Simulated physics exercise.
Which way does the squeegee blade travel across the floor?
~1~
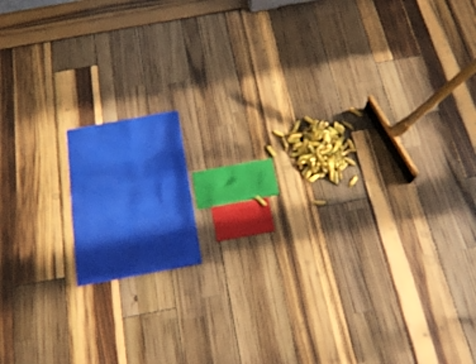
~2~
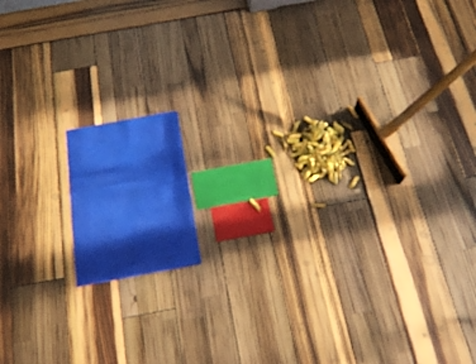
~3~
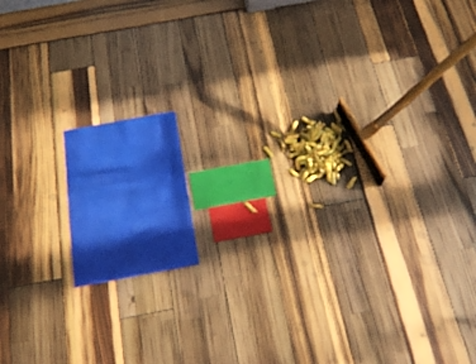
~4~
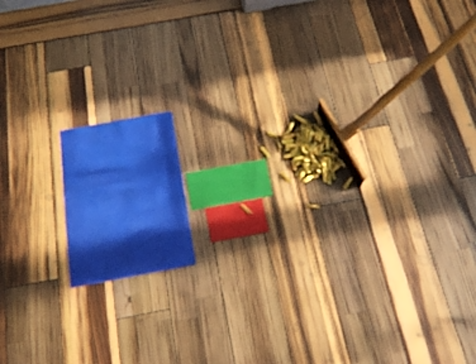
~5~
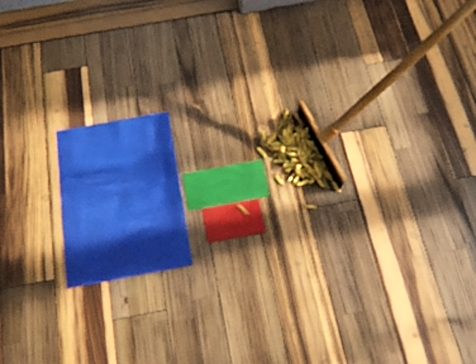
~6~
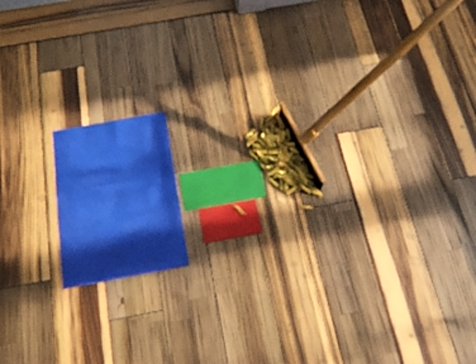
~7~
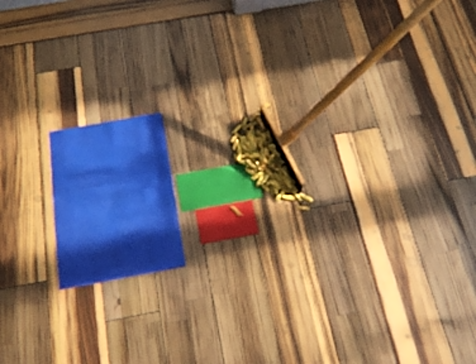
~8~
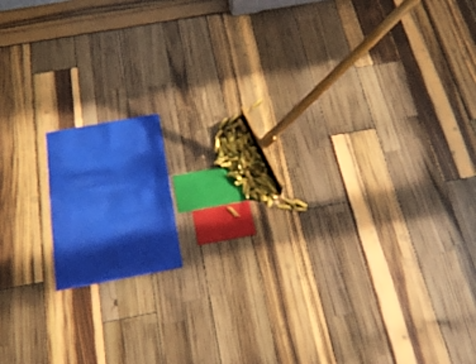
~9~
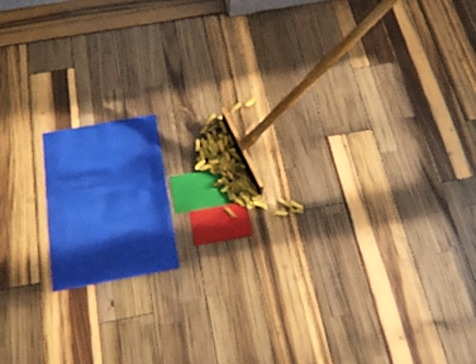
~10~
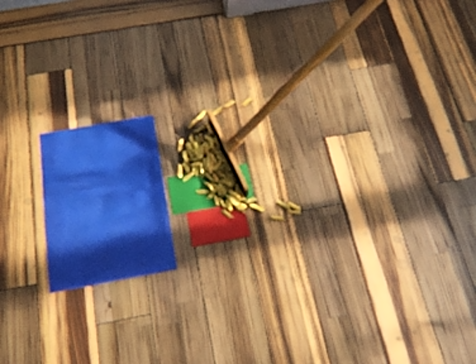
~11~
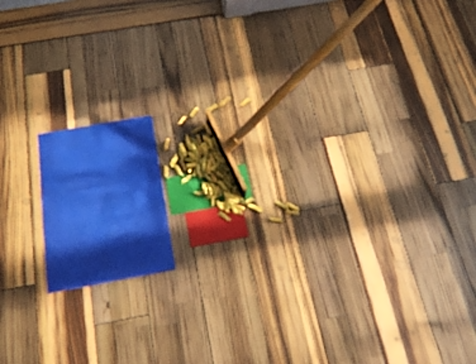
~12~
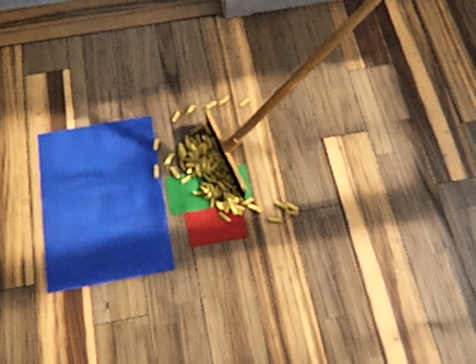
The blade travels to the left, pushing the pasta toward the coloured sheets.
